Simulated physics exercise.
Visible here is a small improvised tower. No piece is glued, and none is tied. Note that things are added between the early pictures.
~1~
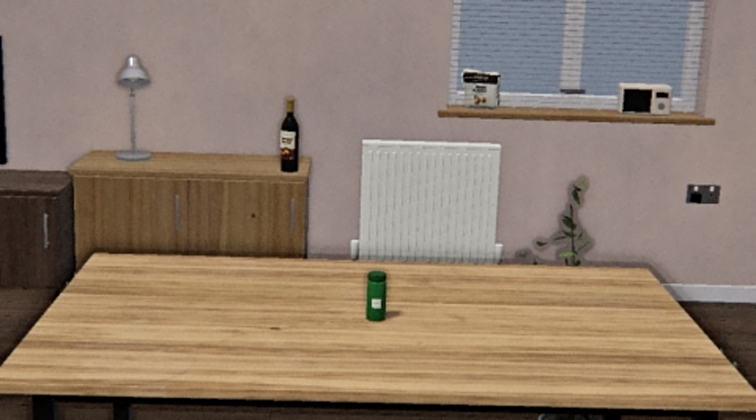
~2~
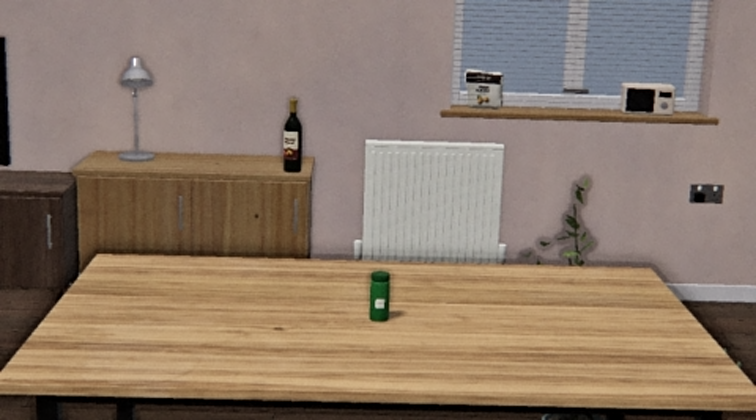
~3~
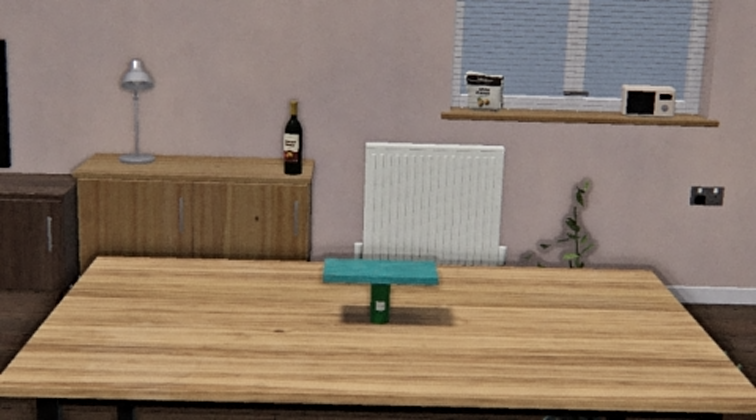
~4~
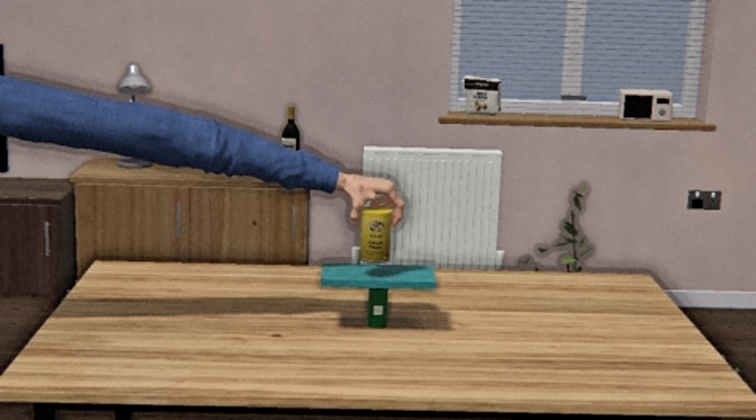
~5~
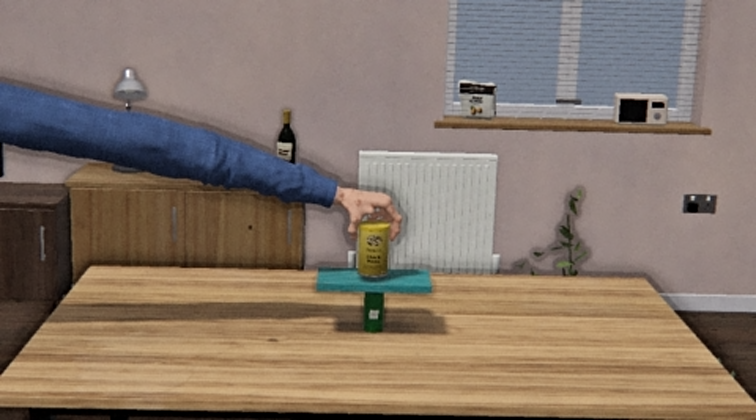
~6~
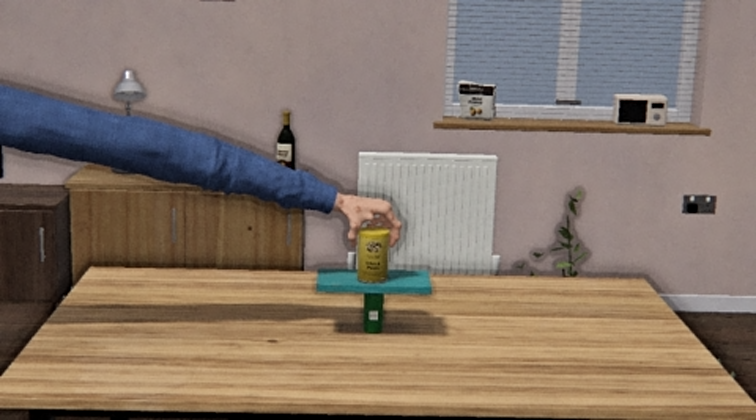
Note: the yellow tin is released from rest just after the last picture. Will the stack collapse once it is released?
No, carries the load.
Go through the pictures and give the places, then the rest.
In the first picture, the last thing is not in view yet; green shaker (377, 296).
In the second picture, the last thing is not in view yet; green shaker (380, 296).
In the third picture, the last thing is not in view yet; green shaker (380, 299).
The fourth picture shows coming down; yellow tin (376, 235); green shaker (378, 303).
The fifth picture shows coming down; yellow tin (374, 249); green shaker (374, 307).
The sixth picture shows set down, still held; yellow tin (373, 255); green shaker (374, 308).
Then, 0.20 s after the last picture, nothing has stirred.
Then, 0.40 s after the last picture, yellow tin resting near (373, 256).
At rest, all 3 in place. Seen from the same camera at the end, yellow tin near (373, 256). The stack stays up.
